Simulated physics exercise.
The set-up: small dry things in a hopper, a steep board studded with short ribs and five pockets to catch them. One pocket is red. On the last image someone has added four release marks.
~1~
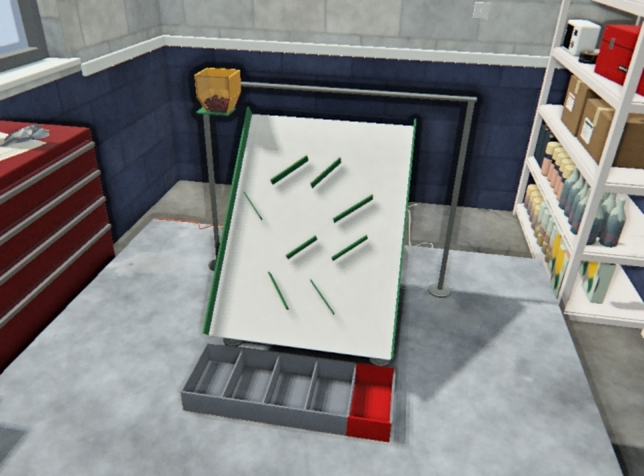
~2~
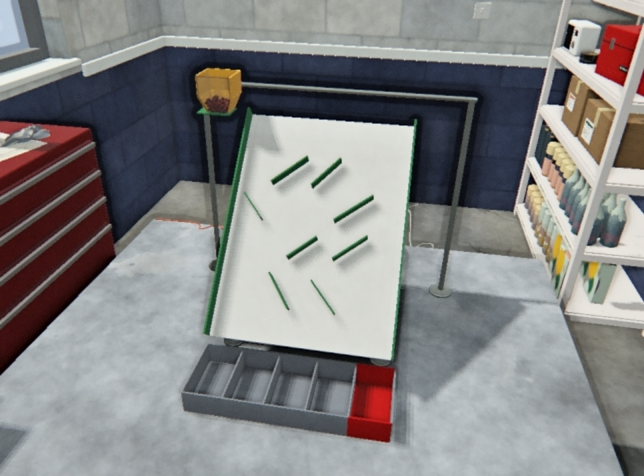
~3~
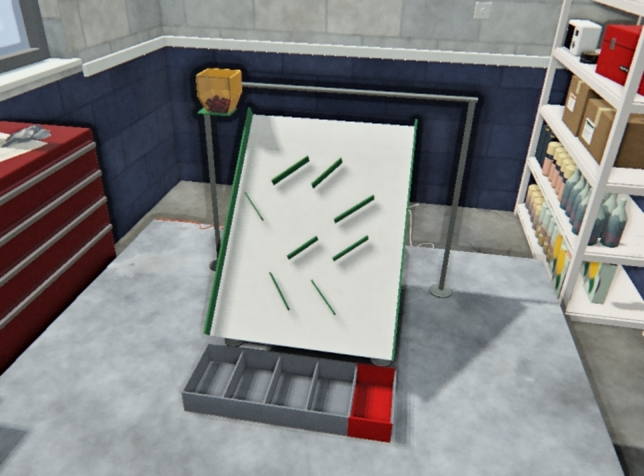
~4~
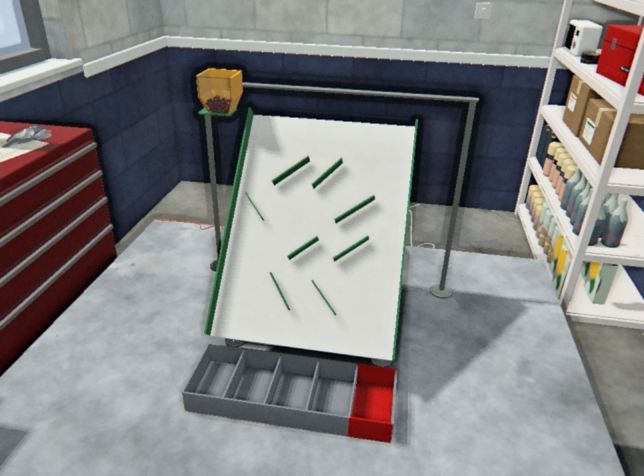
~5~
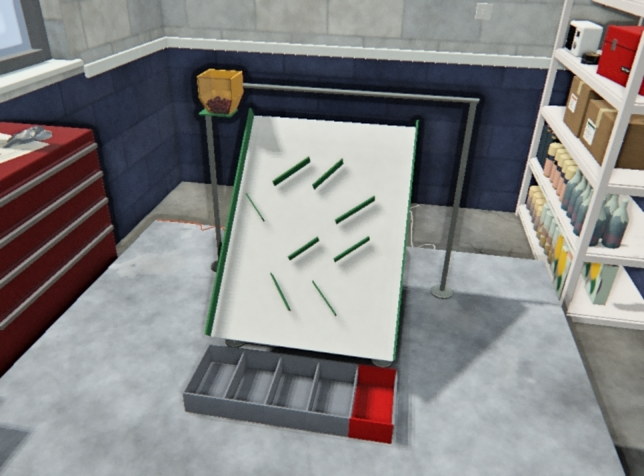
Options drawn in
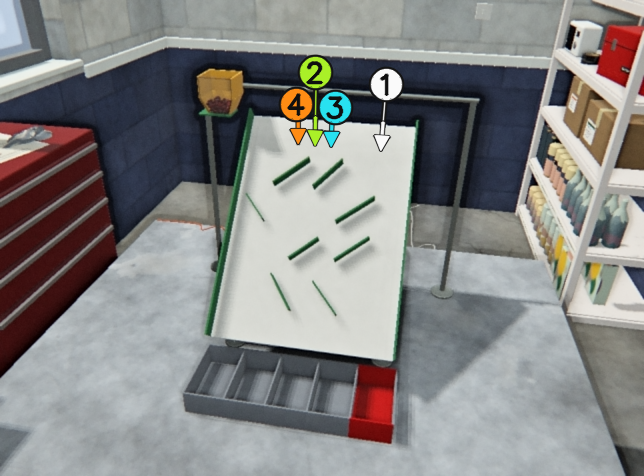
A steep white board with green ribs stood above a row of pockets, the far right one red, while a small yellow hopper sat at the upper left, and nothing visibly moved.
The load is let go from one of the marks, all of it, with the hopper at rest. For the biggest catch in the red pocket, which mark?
Choose 1.
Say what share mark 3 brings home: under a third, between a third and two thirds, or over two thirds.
Mark 3 gives under a third.
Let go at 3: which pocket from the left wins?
It is the first one.
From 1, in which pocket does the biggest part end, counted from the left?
The fifth.
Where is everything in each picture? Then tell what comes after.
Hopper at (222, 106), kidney beans, door shut, in the first picture.
Ribs (271, 181) to (308, 156), (311, 184) to (341, 158), (244, 192) to (260, 217), in the second picture.
Ribs (334, 219) to (374, 195), (287, 257) to (317, 236), (333, 258) to (368, 235), in the third picture.
Ribs (270, 272) to (288, 308), (312, 280) to (335, 313), in the fourth picture.
Red pocket at (371, 429), number 5 of 5 from the left, in the fifth picture.
On the marked copy, mark 1 meets the board at (381, 145); mark 2 meets the board at (315, 140); mark 3 meets the board at (331, 141); mark 4 meets the board at (298, 138).
If 1 is chosen, about half in the red pocket, about a third in other pockets, a small part held on the board, a small part outside the box.
If 2 is chosen, none in the red pocket, nearly all in other pockets, a stray few held on the board, a stray few outside the box.
If 3 is chosen, a stray few in the red pocket, nearly all in other pockets, a small part outside the box.
If 4 is chosen, a stray few in the red pocket, nearly all in other pockets.
